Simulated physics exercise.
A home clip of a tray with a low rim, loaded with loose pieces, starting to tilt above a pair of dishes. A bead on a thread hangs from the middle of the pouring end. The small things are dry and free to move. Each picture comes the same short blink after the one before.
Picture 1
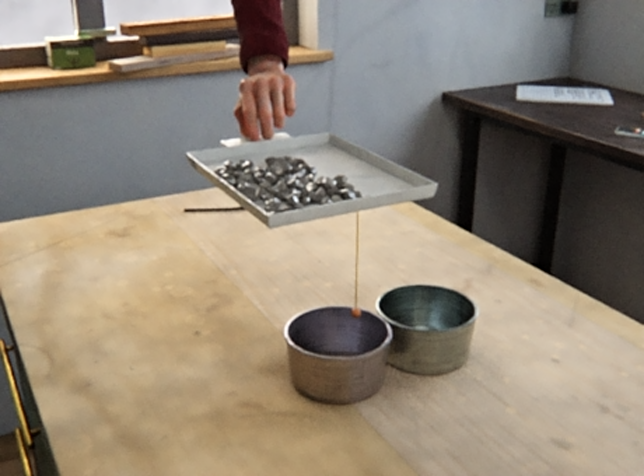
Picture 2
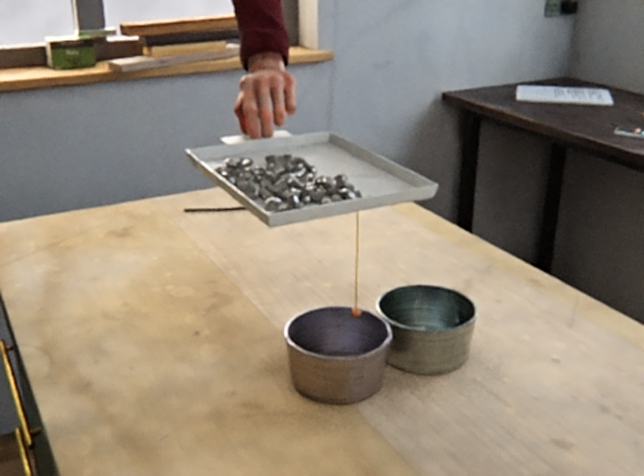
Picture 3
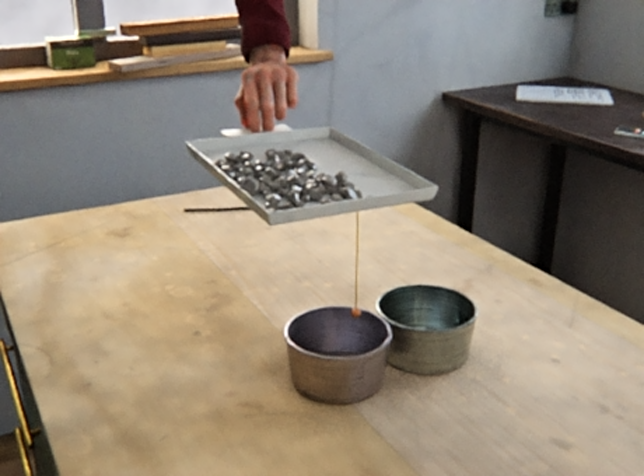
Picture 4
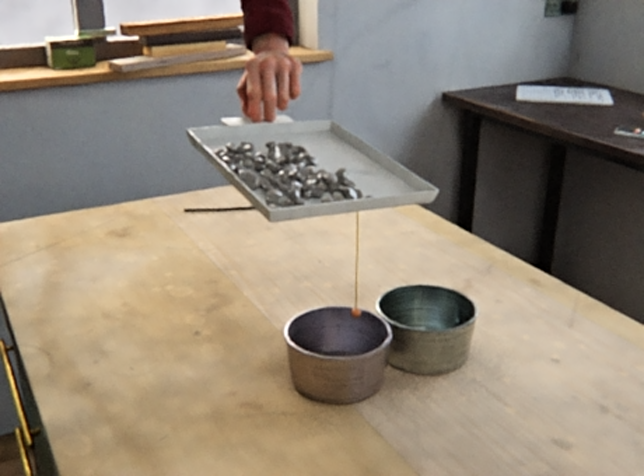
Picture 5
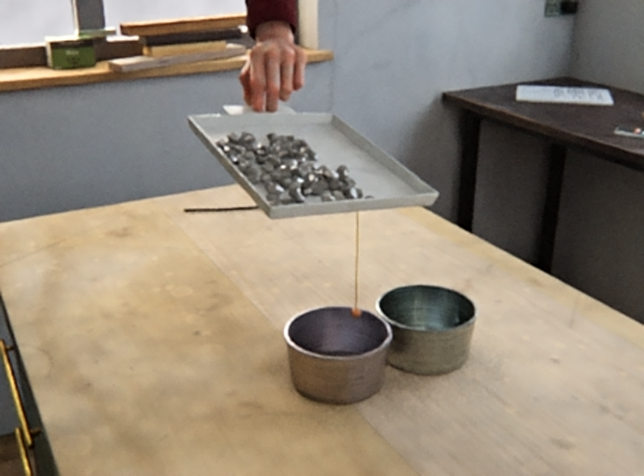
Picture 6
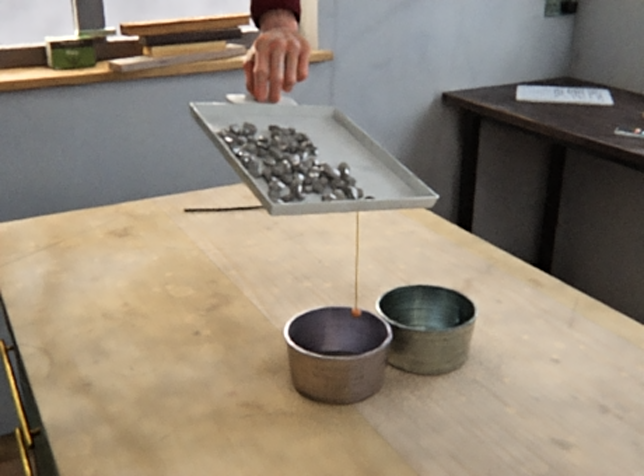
Low-rimmed tray of dark shiny pieces tilting slightly as a hand raises its far side above two round metal dishes.
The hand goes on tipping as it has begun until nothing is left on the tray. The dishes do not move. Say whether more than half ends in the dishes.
The two hold over half of the load.
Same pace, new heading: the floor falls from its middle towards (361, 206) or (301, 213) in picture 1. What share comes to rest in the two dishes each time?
About 30 and 20 per cent.
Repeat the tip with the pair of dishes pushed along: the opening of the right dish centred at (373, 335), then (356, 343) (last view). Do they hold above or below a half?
At the first place below a half, at the second the smaller part.
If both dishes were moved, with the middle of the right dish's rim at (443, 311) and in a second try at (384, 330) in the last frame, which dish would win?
One: The dish on the right. Two: The right dish.
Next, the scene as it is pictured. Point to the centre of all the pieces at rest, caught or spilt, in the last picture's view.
Around (427, 345).
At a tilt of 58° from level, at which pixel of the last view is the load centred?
Close to (387, 189).
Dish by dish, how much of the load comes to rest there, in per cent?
Left dish near 0 in a hundred; right dish near 90.
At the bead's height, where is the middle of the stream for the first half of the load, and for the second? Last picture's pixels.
Early half (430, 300), late half (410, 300).
Soon after the last picture, tray tipped steeply; nearly all on the tray; a stray few in the right dish; a small part in the air.
A little later, tray tipped right over; about a quarter on the tray; about half in the right dish; a small part outside both; a small part in the air.
Later still, tray tipped past a quarter turn; nearly all in the right dish; a small part outside both.
At rest, tray tipped past a quarter turn; none in the left dish; nearly all in the right dish; a small part outside both.
